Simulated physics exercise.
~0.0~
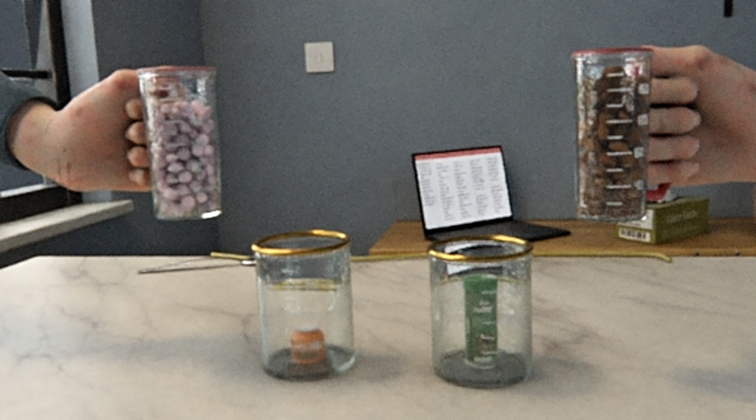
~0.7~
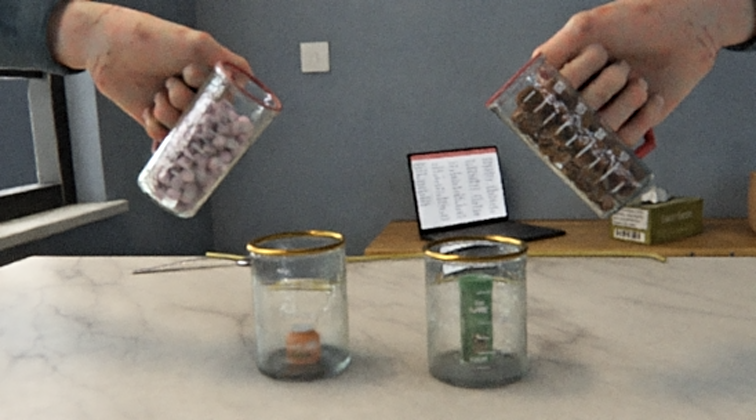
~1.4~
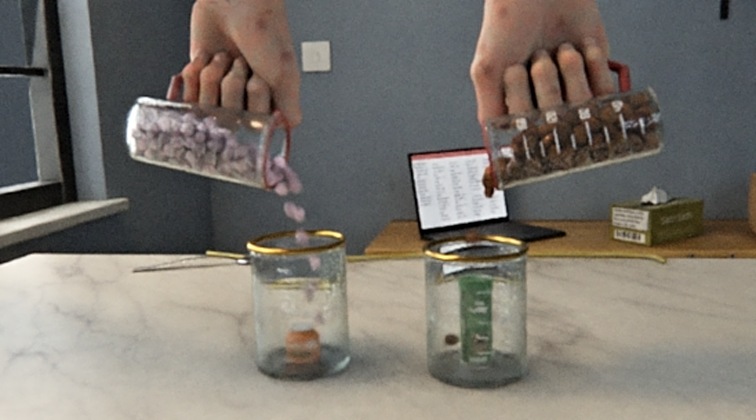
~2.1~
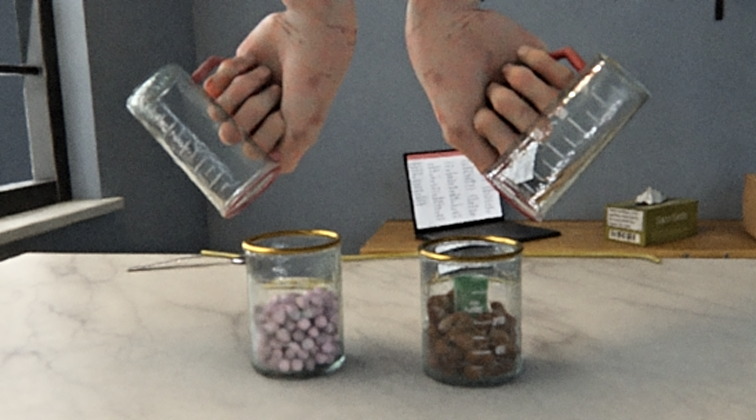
On a marble table, two hands empty cups into glasses, covering only the left object.
